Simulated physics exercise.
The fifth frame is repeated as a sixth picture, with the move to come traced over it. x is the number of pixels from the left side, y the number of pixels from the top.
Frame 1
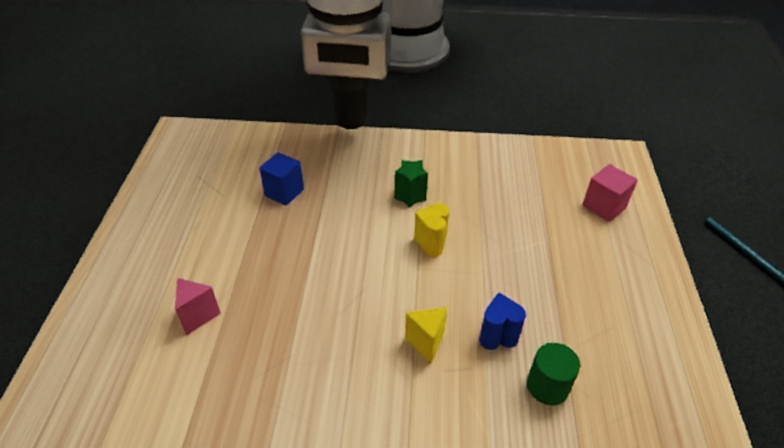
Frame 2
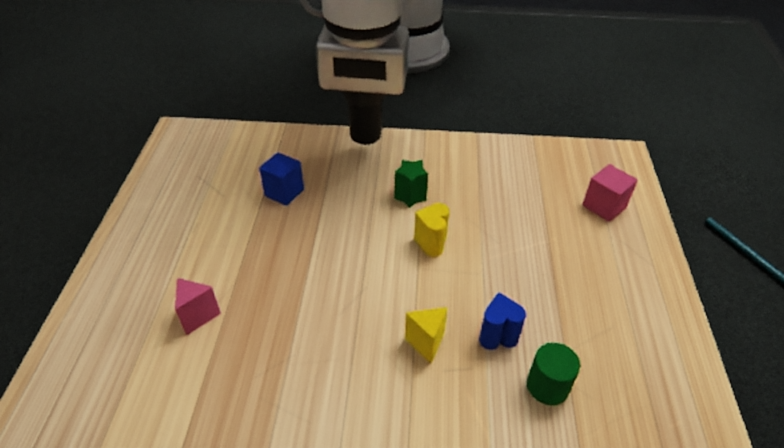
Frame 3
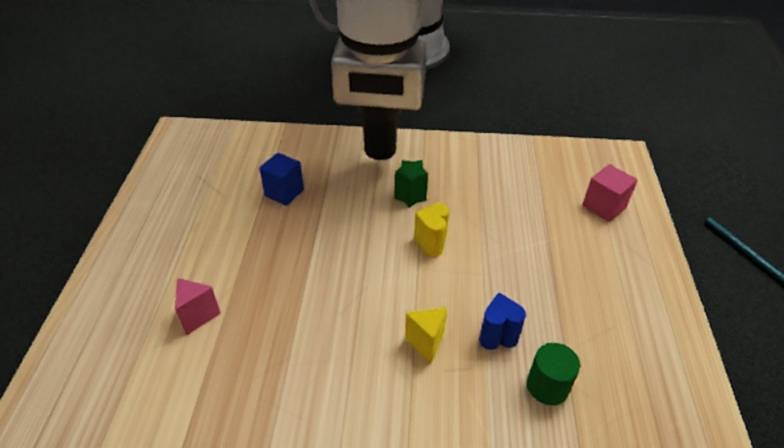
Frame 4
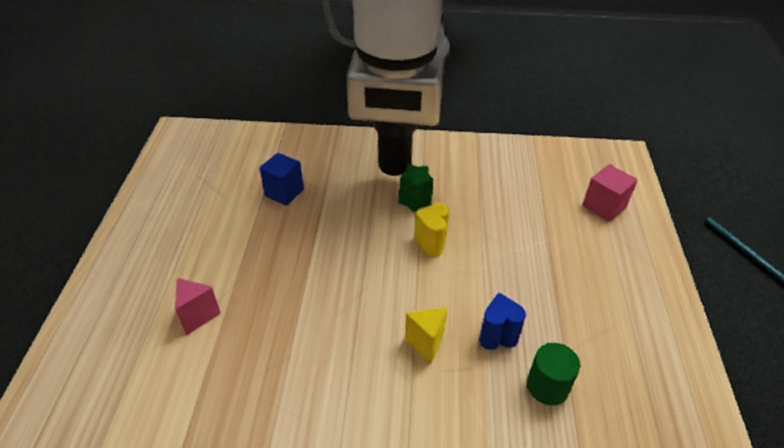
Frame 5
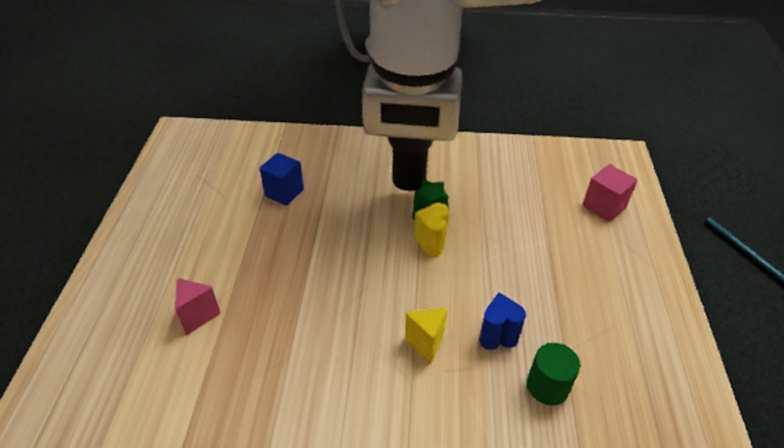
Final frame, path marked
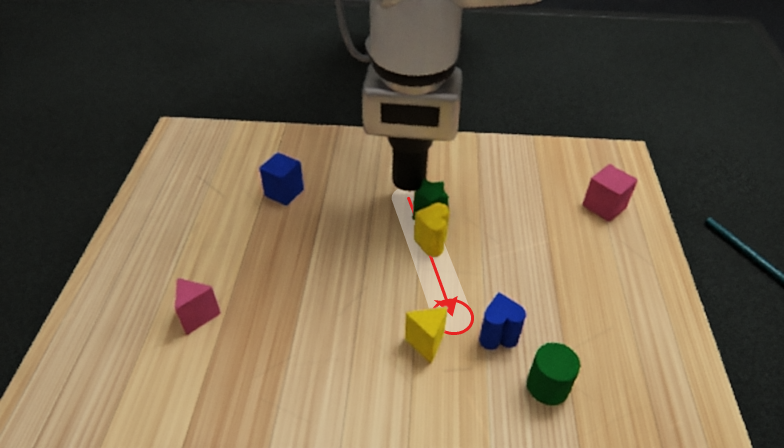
A robot arm with a dark stick-like tip reaches down from the top of a pale wooden board, seen from above by a still camera. Blue and pink cubes, a green star, a yellow heart, pink and yellow triangular blocks, a blue heart and a green cylinder are spread across it. The tip moves toward the lower right and pushes the green star close behind the yellow heart.
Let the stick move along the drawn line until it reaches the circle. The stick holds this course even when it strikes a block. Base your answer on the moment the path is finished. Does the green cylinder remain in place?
Short answer: Yes.
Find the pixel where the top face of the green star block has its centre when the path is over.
I'd say the green star block ends with its top centre at (457, 211).
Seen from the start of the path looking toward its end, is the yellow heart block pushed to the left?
I believe so.
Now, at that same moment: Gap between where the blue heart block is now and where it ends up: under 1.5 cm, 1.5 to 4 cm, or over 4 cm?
I reckon it covers less than 1.5 cm.
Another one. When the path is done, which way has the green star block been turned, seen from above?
Looking from above, the answer is counterclockwise.
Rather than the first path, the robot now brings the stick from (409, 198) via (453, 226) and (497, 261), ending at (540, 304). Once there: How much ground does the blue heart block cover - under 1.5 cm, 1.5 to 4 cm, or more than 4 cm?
It is going to finish within 1.5 cm of where it is now.
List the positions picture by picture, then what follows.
In the first picture, lower end of the stick at (351, 121), tops of blocks, green star block at (412, 168), yellow heart block at (434, 215), blue heart block at (504, 310), green cylinder at (558, 361).
In the second picture, stick at (366, 136), blocks as before.
In the third picture, stick at (380, 151), blocks as before.
In the fourth picture, stick at (395, 166), green star block at (417, 173).
In the fifth picture, stick at (409, 181), green star block at (432, 190), yellow heart block at (434, 215), blue heart block at (504, 310), green cylinder at (558, 361).
The drawn path runs in a line from (409, 198) to (452, 317).
The first path, step by step. One third of the way, stick at (423, 216); green star block at (456, 206), turned 25° anticlockwise; yellow heart block at (448, 228), turned 45° clockwise.
Two thirds of the way, stick at (438, 256); green star block at (457, 211), turned 55° anticlockwise; yellow heart block at (474, 253), turned 30° anticlockwise.
At the end, stick at (455, 300); green star block at (457, 211), turned 55° anticlockwise; yellow heart block at (483, 263), turned 80° anticlockwise; blue heart block not moved; green cylinder not moved.
